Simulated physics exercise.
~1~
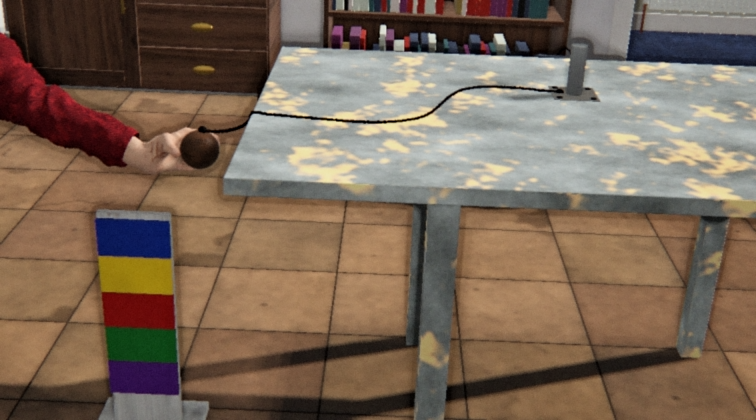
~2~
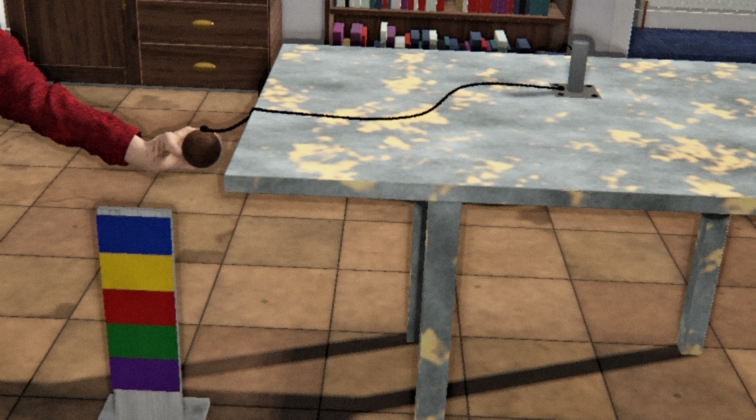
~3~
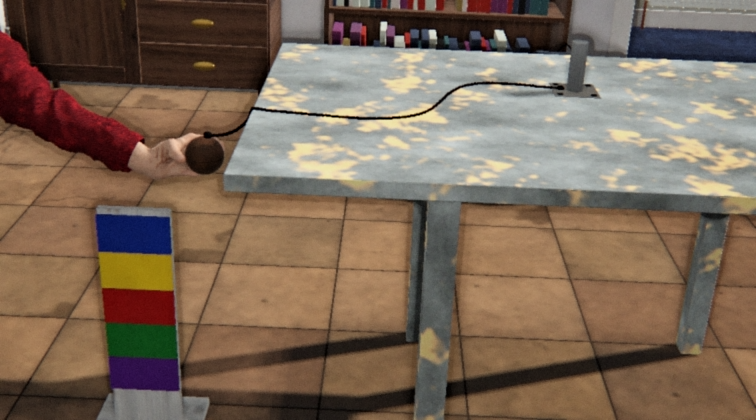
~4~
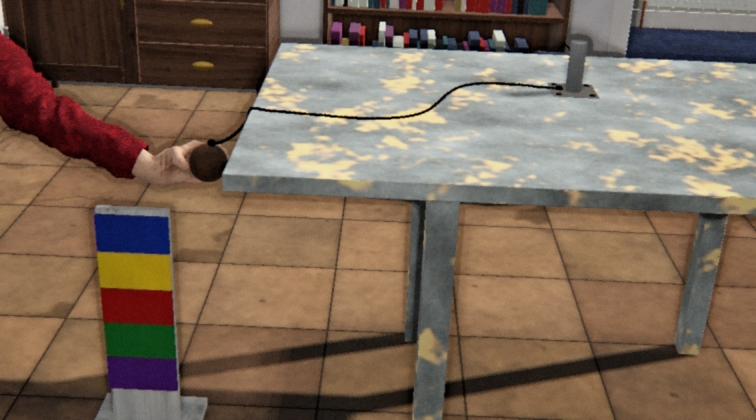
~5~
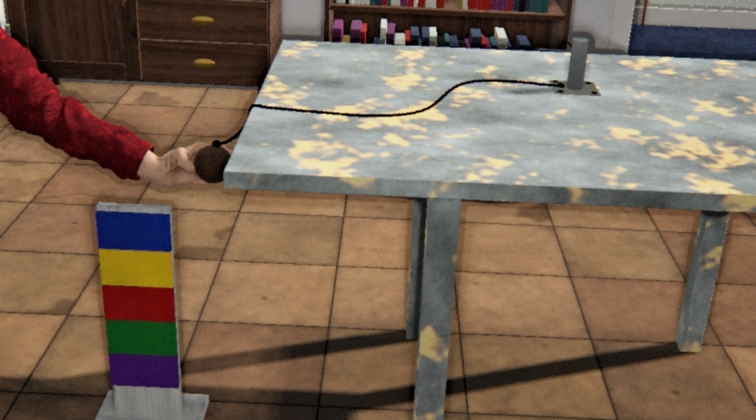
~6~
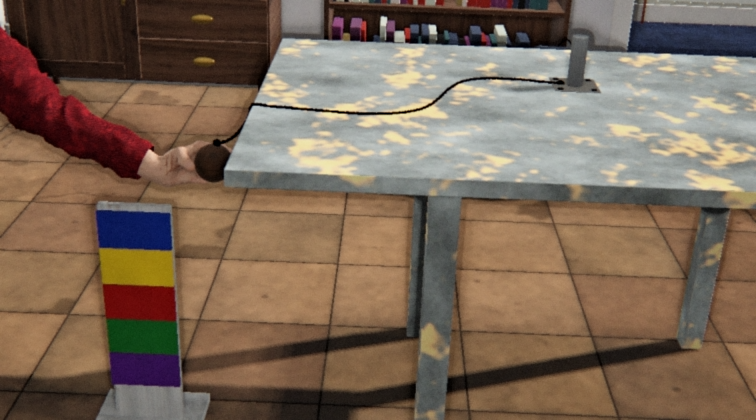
A hand in a red sleeve held a brown ball on a slack black cord and moved it slightly right and down to the table's edge, beside a board with coloured stripes.
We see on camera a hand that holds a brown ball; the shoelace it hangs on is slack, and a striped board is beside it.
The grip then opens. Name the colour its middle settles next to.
Its middle settles next to blue.
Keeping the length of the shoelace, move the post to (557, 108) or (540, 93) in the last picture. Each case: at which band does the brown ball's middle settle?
First case: Yellow. Second case: Yellow.
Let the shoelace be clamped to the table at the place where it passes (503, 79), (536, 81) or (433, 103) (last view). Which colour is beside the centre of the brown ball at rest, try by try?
It ends beside blue the first time, blue the second and above them all the third.
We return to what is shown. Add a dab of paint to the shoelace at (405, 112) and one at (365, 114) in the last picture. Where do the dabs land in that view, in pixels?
Well, the first one sits at (344, 96), and the second one sits at (305, 98).
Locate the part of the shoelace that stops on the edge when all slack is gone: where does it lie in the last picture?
Near (309, 110).
A little later, ball near (287, 216); level with blue.
Next, ball near (265, 233); level with blue.
When it is over, ball near (261, 232); level with blue. Its centre hangs level with the blue band.
